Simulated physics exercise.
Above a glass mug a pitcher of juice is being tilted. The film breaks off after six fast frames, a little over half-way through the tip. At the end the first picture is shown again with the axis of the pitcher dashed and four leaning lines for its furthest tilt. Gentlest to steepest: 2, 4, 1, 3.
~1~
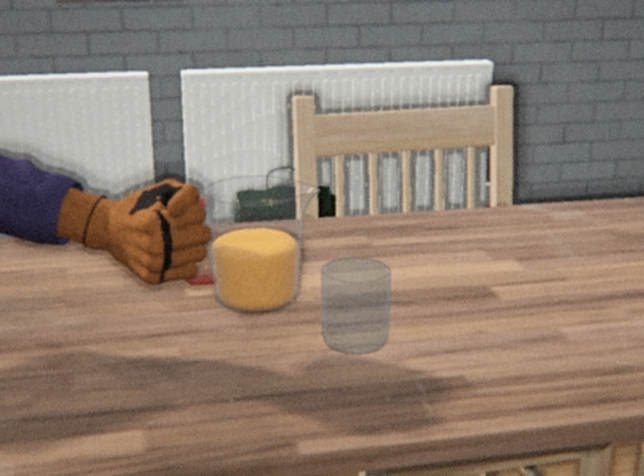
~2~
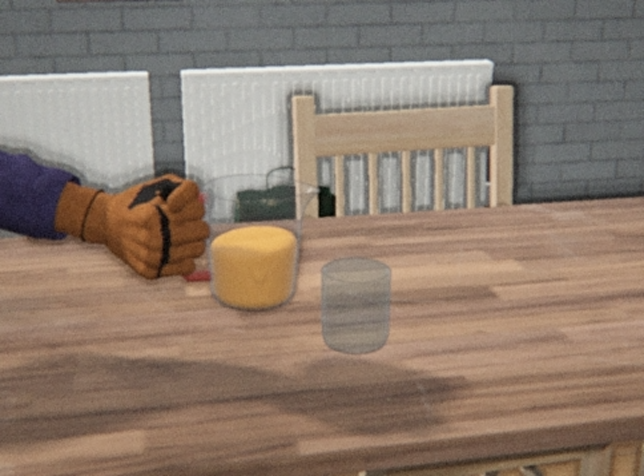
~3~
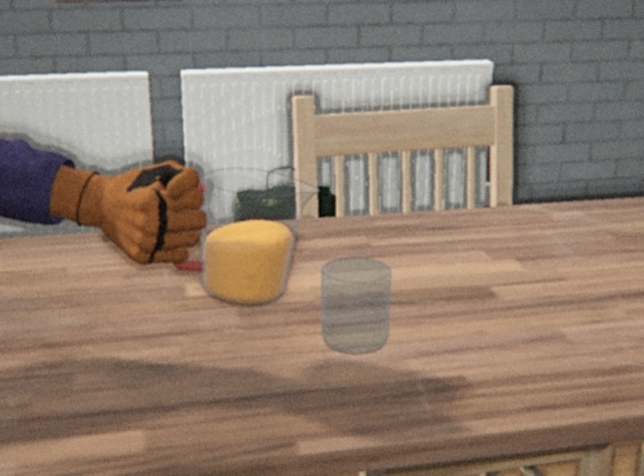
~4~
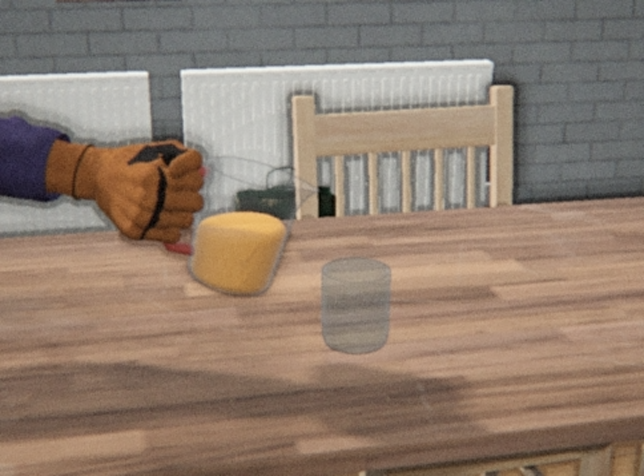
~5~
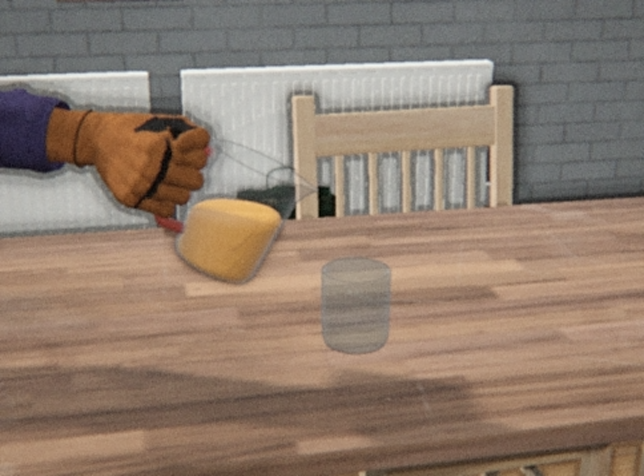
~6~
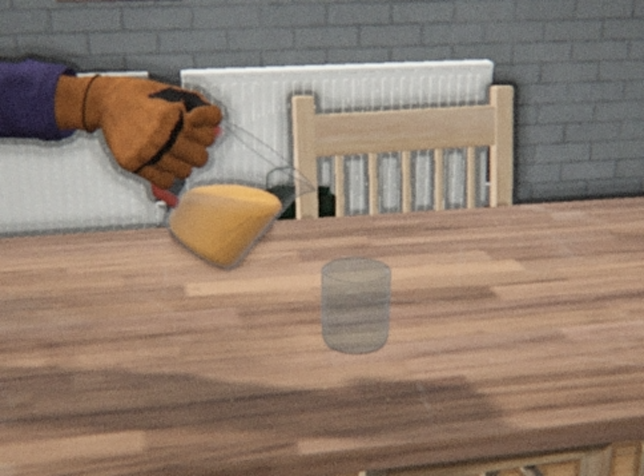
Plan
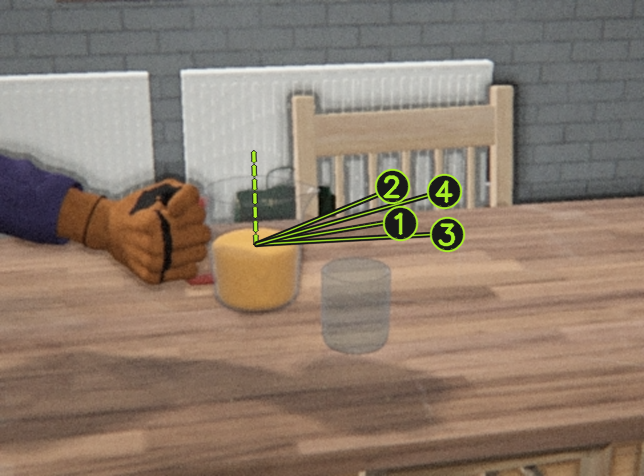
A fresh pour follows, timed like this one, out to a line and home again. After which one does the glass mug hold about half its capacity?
I would pick line 2.
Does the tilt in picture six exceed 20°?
Yes.
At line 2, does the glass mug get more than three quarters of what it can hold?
No, it does not.
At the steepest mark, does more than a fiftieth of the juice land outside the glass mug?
Yes.
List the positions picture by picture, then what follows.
Upright, lip at (317, 189); rim of the glass mug round (356, 269); nothing has left yet, in the first frame.
Upright, lip at (317, 189); nothing has left yet, in the second frame.
Tipped about 7°, lip at (317, 189); nothing has left yet, in the third frame.
Tipped about 16°, lip at (316, 189); nothing has left yet, in the fourth frame.
Tipped about 26°, lip at (316, 189); nothing has left yet, in the fifth frame.
Tipped about 37°, lip at (315, 188); nothing has left yet, in the sixth frame.
On the marked copy, 1 at (383, 222); 2 at (377, 195); 3 at (430, 234); 4 at (427, 195).
For line 1, the glass mug ends with about 64 % of what it can hold; 25 % of the juice is spilt.
For line 2, the glass mug ends with about 53 % of what it can hold; 3 % of the juice is spilt.
For line 3, the glass mug ends with about 62 % of what it can hold; 38 % of the juice is spilt.
For line 4, the glass mug ends with about 63 % of what it can hold; 11 % of the juice is spilt.
